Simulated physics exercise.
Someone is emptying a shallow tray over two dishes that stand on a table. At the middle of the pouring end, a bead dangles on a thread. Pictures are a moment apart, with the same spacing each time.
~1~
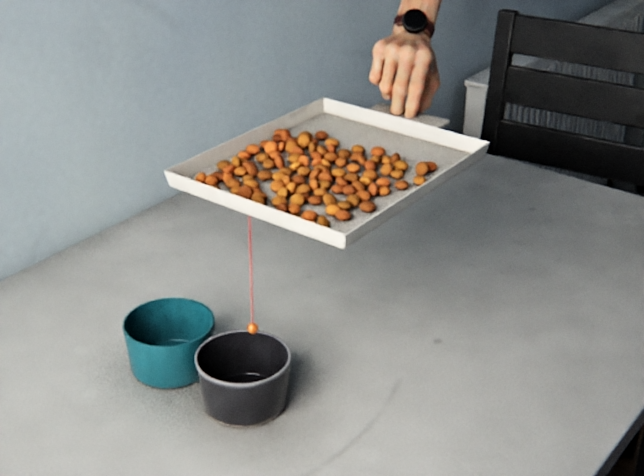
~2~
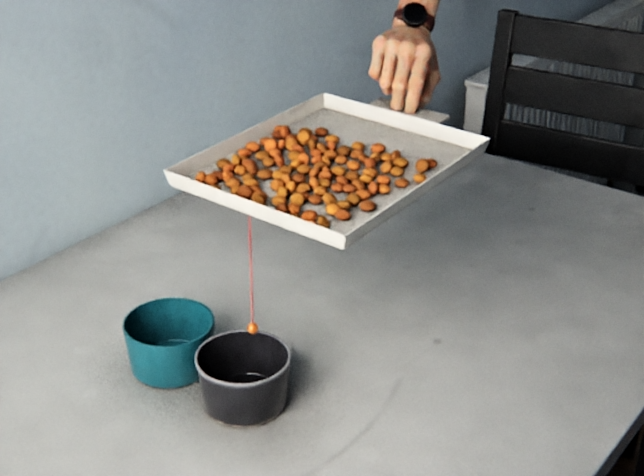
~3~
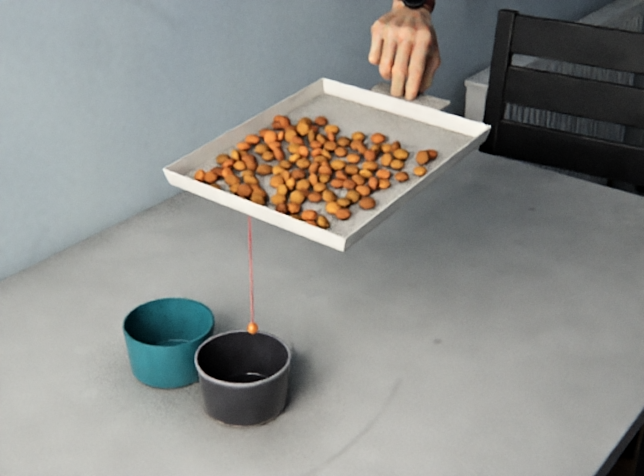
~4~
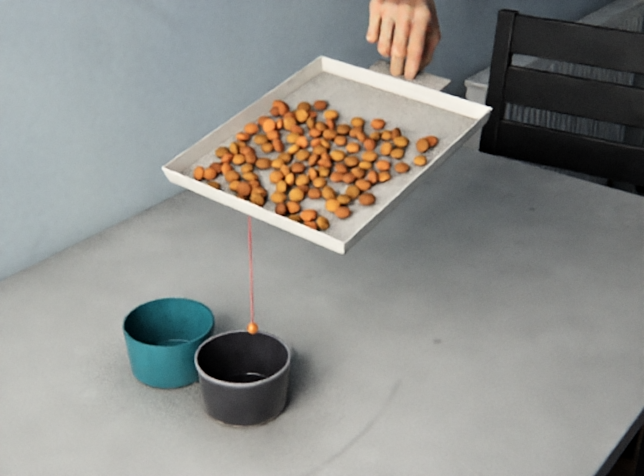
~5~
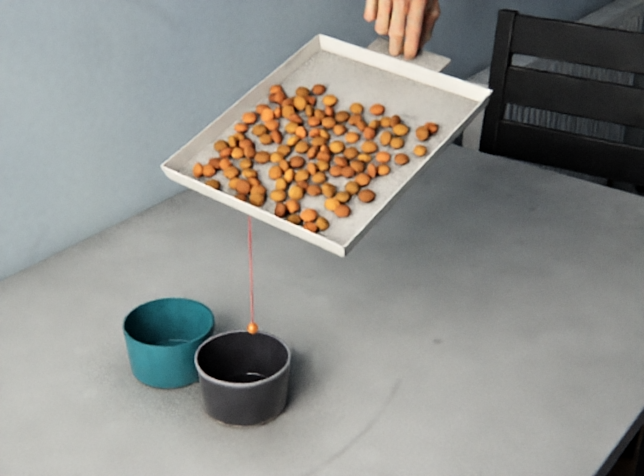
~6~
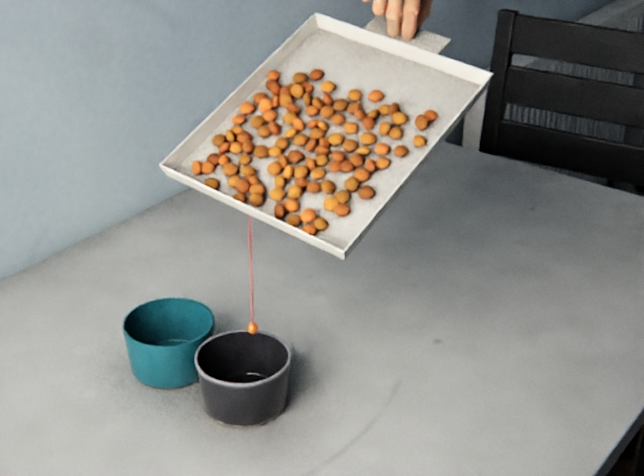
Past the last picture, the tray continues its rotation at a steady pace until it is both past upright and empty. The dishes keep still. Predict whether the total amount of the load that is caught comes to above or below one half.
The total caught comes to below one half.
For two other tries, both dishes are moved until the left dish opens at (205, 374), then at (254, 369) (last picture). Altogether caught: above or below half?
Try 1: A majority of it. Try 2: A majority of it.
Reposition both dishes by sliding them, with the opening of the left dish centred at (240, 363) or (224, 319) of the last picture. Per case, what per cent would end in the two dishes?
First try: Roughly 80 per cent; second try: Roughly 10 per cent.
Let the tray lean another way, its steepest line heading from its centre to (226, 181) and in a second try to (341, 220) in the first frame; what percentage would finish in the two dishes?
Shares, approx.: 60 %, then 0 %.
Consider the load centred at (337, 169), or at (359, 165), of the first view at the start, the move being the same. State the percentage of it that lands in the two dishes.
In order, 20 per cent then 10 per cent.
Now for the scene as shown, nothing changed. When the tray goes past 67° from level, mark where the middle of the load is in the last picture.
Somewhere about pixel (277, 205).
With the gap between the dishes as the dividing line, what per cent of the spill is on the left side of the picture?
Near 20 in a hundred.
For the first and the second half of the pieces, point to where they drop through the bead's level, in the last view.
Around (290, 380) at first; around (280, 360) after that.
Soon after the last picture, tray tipped steeply; nearly all on the tray; a small part in the air.
A little later, tray tipped past a quarter turn; a small part on the tray; a small part in the right dish; about half outside both; about a quarter in the air.
Later still, tray tipped past a quarter turn; about a quarter in the right dish; most outside both.
At rest, tray tipped past a quarter turn; about a quarter in the right dish; none in the left dish; most outside both.
